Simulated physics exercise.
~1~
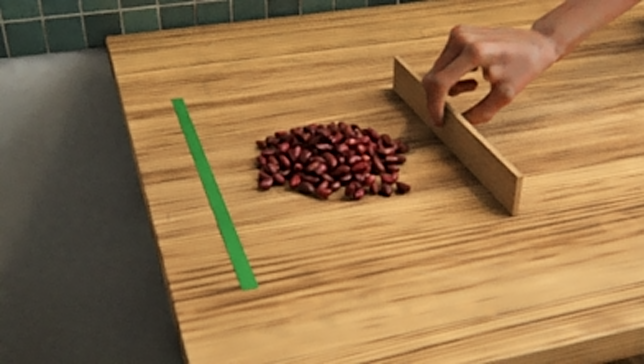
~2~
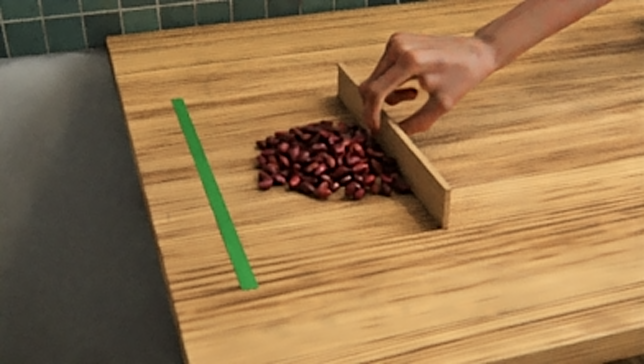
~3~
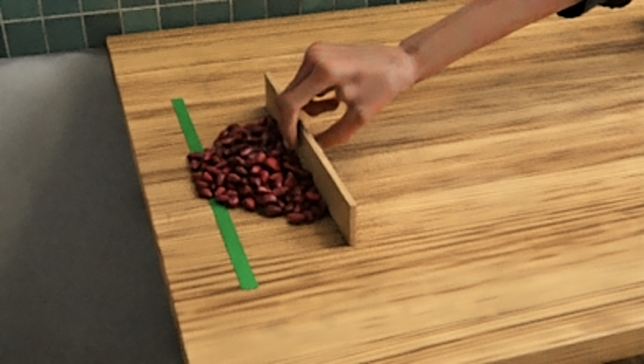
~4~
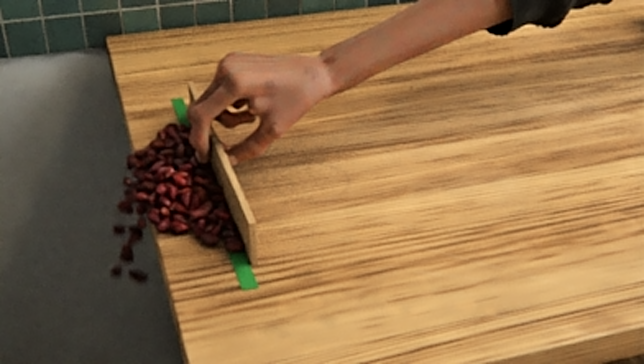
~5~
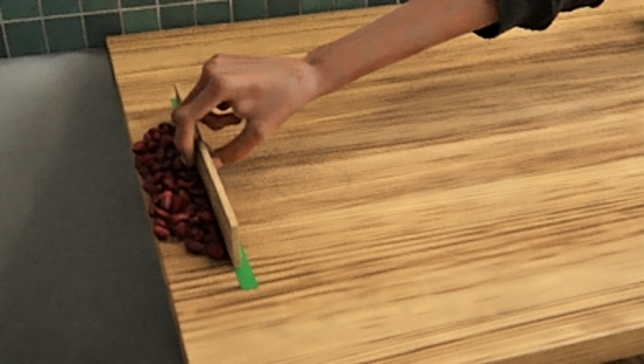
A wooden tabletop is seen from above at an angle, with green tiles behind it and a dark grey area beyond its left edge. A patch of dark red beans lies between a strip of green tape on the left and an upright wooden-coloured card held by a hand on the right. The hand slides the card left until it meets the beans, then pushes them together across the tape. As the card reaches the tape, some beans spill past the table's left edge. The card stops there, with the remaining beans bunched between it and the edge.
